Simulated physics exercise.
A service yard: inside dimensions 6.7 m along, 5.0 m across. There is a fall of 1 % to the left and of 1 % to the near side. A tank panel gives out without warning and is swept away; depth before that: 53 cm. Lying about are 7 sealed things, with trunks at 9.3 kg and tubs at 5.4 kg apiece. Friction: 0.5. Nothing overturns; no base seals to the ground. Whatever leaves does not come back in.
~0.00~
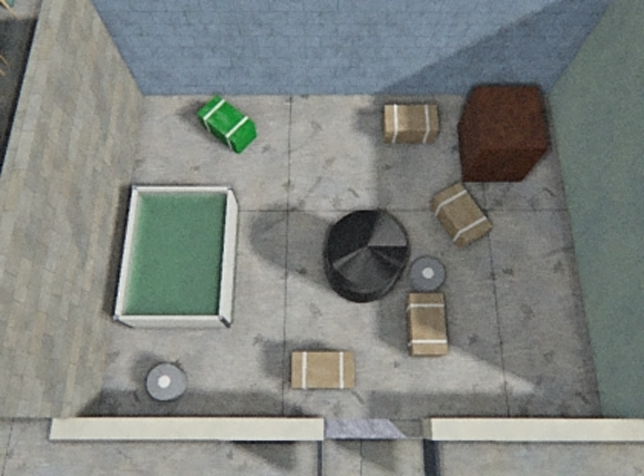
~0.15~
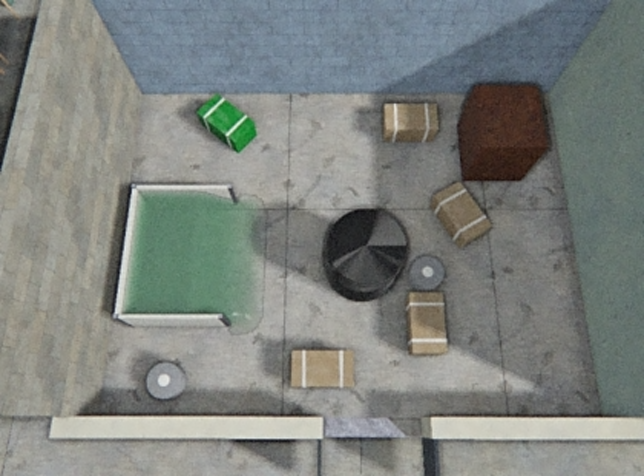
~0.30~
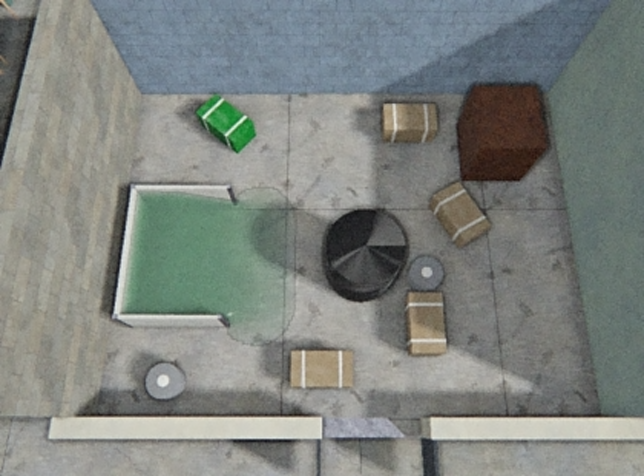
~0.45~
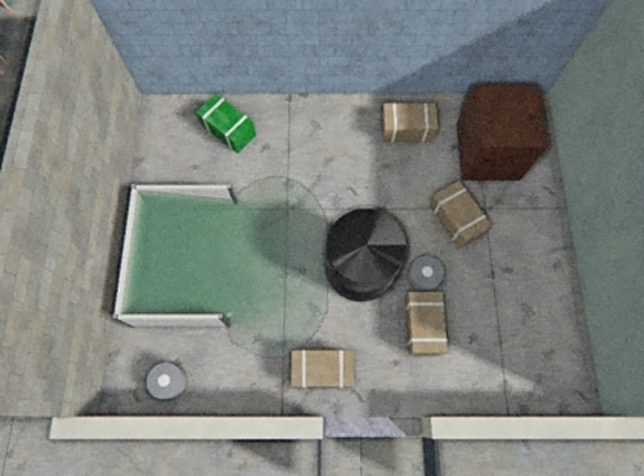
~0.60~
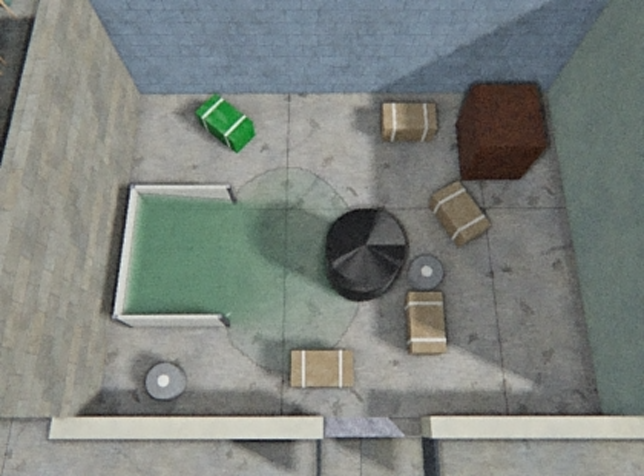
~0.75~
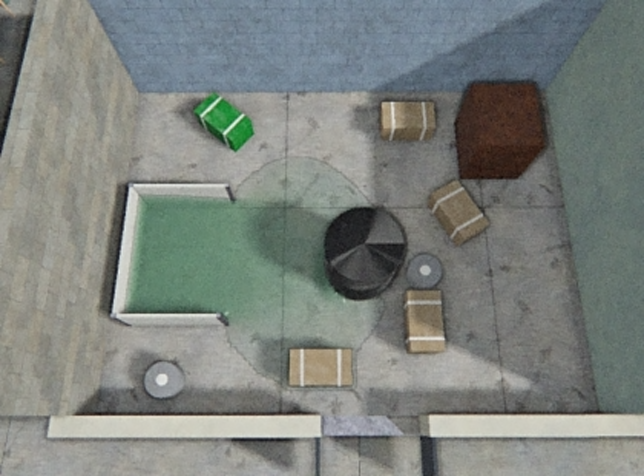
In a walled yard with scattered trunks, green water bursts through the open right side of a white-edged tank and spreads in a widening, thinning sheet around a dark round object, while the trunks stay still.
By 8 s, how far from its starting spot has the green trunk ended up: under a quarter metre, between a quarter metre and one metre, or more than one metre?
The green trunk ends up between a quarter metre and one metre away.
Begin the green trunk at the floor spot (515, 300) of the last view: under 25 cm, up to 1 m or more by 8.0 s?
Outcome: It is taken a long way.
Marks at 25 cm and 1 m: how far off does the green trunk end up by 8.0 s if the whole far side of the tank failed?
The answer: The green trunk is taken far off.
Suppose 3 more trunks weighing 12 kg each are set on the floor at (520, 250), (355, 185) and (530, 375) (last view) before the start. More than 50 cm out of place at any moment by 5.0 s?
The first one ends up inside that, the second beyond that, the third beyond that.
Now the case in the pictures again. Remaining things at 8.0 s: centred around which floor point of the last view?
Centre of the remaining things: Roughly (319, 295).
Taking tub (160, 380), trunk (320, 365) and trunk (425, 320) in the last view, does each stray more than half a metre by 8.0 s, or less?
Well, going one by one, it's not that far, too far and too far.
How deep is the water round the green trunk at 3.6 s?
Near 0 cm deep.
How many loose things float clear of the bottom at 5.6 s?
At that time, 3.
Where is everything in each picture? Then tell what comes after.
In the first picture, the green trunk at (226, 118) rests on the ground; 2.4 m2 under water; 0 of 7 have shifted.
In the second picture, the green trunk at (226, 117), on the bottom; 3.3 m2 under water; 0 of 7 have shifted.
In the third picture, the green trunk at (225, 117), on the bottom; water covers 4.3 m2; 0 of 7 have shifted.
In the fourth picture, the green trunk at (225, 117) rests on the ground; water covers 5.6 m2; 0 of 7 have shifted.
In the fifth picture, the green trunk at (224, 117), on the bottom; water covers 6.7 m2; 0 of 7 have shifted.
In the sixth picture, the green trunk at (223, 115) rests on the ground; 7.8 m2 under water; 0 of 7 have shifted.
After 1.6 s the green trunk is near (223, 115), 0.0 m from its start, aground; 0 of 7 are out; 0 afloat.
After 3.6 s the green trunk is near (223, 115), 0.0 m from its start, aground; 1 of 7 are out; 1 afloat.
After 5.6 s the green trunk is near (221, 116), 0.0 m from its start, aground; 1 of 7 are out; 3 afloat.
After 8.0 s the green trunk is near (186, 137), 0.6 m from its start, aground; 1 of 7 are out; 4 afloat.
